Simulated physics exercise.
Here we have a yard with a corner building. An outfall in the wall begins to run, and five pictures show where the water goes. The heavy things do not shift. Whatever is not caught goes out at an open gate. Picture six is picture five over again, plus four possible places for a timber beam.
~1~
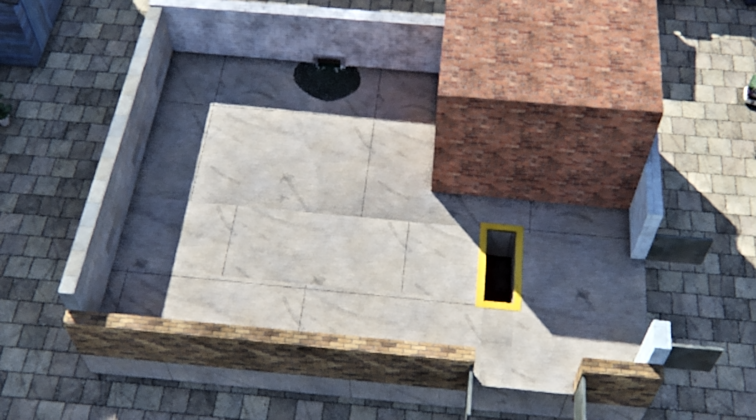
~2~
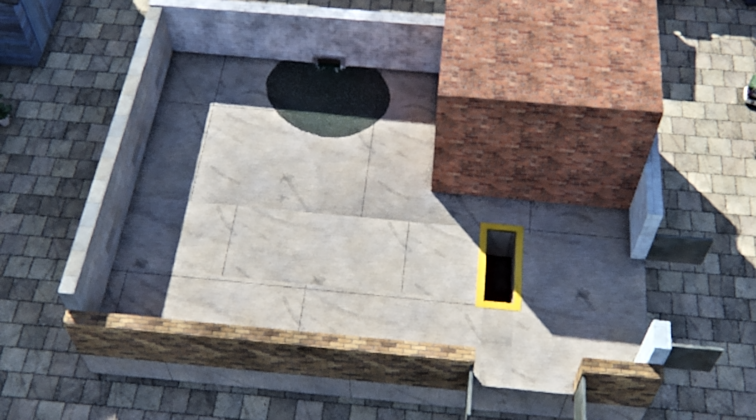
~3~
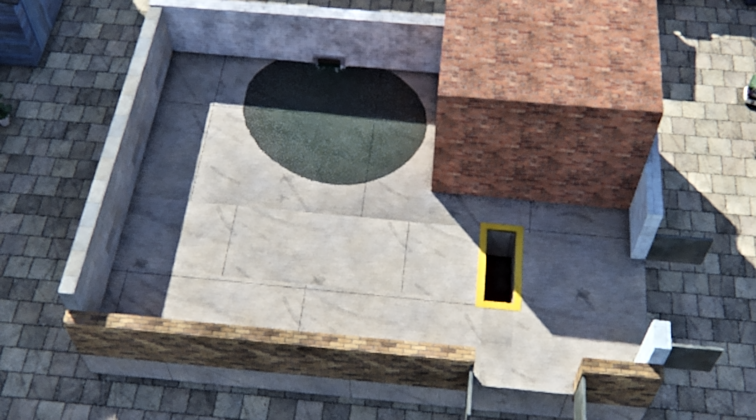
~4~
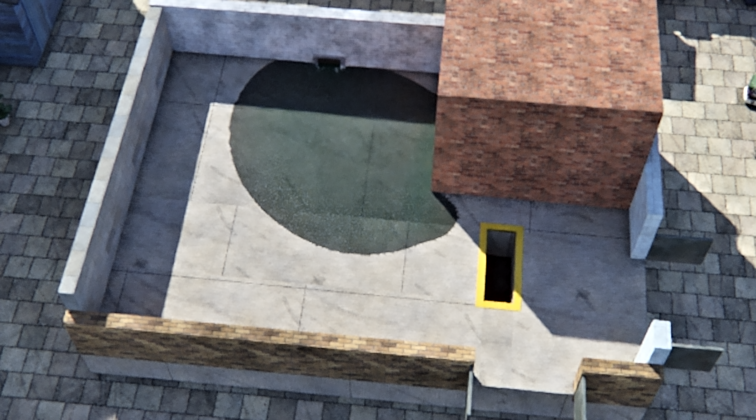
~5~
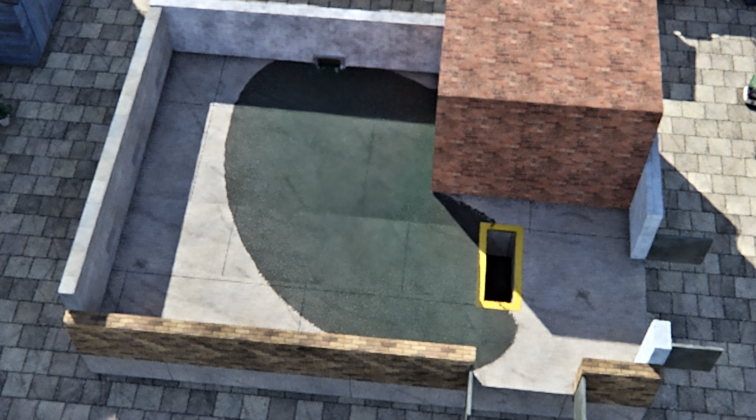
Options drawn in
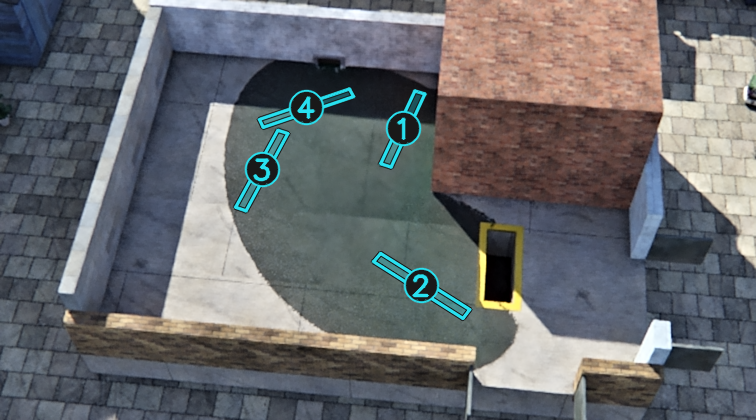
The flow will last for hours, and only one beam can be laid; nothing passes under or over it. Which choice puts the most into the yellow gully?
Take 2.
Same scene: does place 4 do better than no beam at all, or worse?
It is worse.
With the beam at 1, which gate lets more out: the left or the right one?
The left one.
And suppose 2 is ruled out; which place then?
Place 3.
On the marked copy, 1 from (385, 165) to (419, 92); 2 from (377, 257) to (466, 313); 3 from (240, 209) to (282, 131); 4 from (261, 123) to (351, 92).
If 1 is chosen, about 14 % of the stream goes into the yellow gully, about 86 % out by the gates.
If 2 is chosen, about 45 % of the stream goes into the yellow gully, about 55 % out by the gates.
If 3 is chosen, about 20 % of the stream goes into the yellow gully, about 80 % out by the gates.
If 4 is chosen, about 13 % of the stream goes into the yellow gully, about 87 % out by the gates.
